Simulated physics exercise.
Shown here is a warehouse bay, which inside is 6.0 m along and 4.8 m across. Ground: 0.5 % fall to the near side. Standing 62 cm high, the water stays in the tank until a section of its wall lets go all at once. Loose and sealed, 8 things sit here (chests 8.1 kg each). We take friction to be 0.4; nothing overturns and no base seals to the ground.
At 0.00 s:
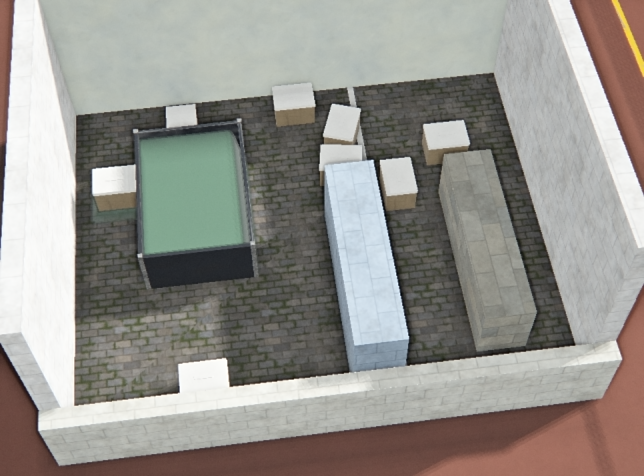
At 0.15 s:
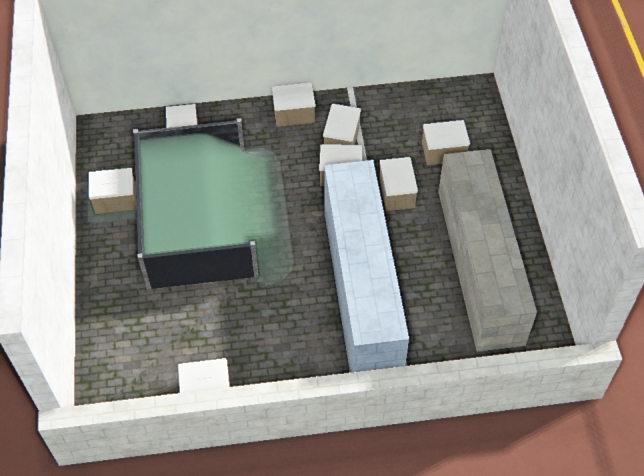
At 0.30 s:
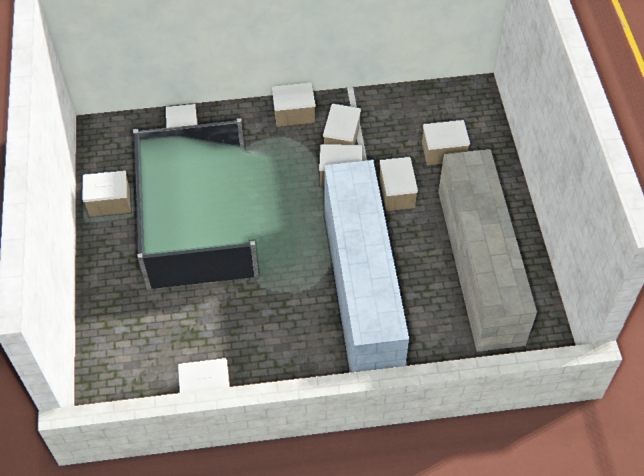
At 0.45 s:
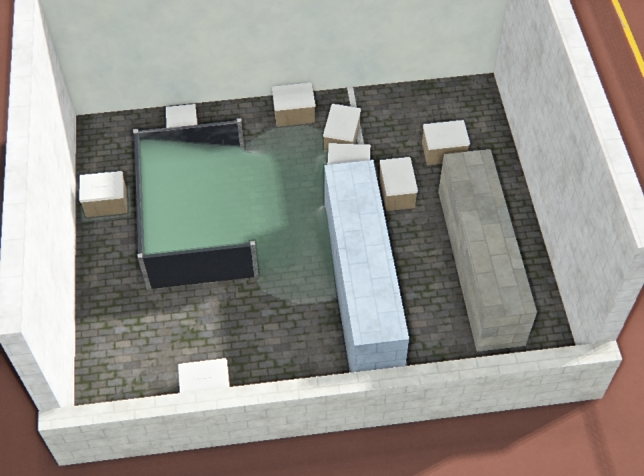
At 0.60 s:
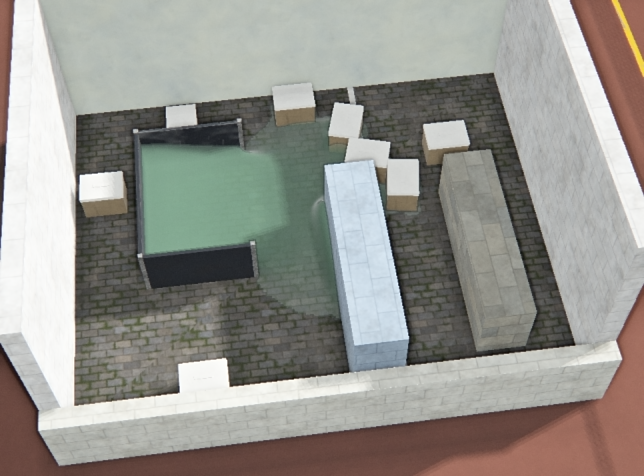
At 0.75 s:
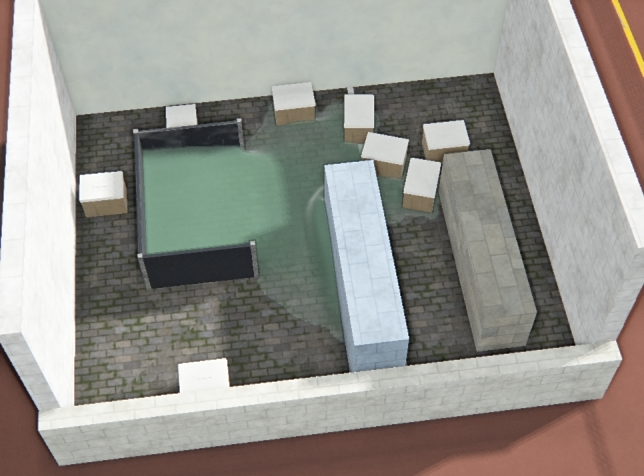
In a walled bay with a dark paved floor, green water sits in a dark-sided tank among pale boxes and two long blocks. The tank's right side opens and water spreads rightward to the pale blue block, then around its far end, pushing several nearby boxes a short way right.
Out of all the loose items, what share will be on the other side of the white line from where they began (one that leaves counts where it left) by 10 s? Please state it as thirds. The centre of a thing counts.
That would be a minority below one third.
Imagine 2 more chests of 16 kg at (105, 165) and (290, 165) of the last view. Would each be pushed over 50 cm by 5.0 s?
One by one: A smaller shift, a bigger shift.
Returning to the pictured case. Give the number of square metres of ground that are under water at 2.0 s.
Close to 16 m2, I'd say.
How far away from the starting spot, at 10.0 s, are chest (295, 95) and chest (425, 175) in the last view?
In order: 60 cm and 80 cm.
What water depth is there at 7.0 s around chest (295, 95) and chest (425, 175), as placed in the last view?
First about 5 cm, second about 12 cm.
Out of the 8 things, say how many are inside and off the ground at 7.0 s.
I get 8.
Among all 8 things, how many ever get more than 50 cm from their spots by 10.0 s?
8 in all.
After 2.0 s 2 of 8 are over the mark; 3 afloat.
After 4.5 s 2 of 8 are over the mark; 5 afloat.
After 7.0 s 1 of 8 are over the mark; 8 afloat.
After 10.0 s 0 of 8 are over the mark; 8 afloat.
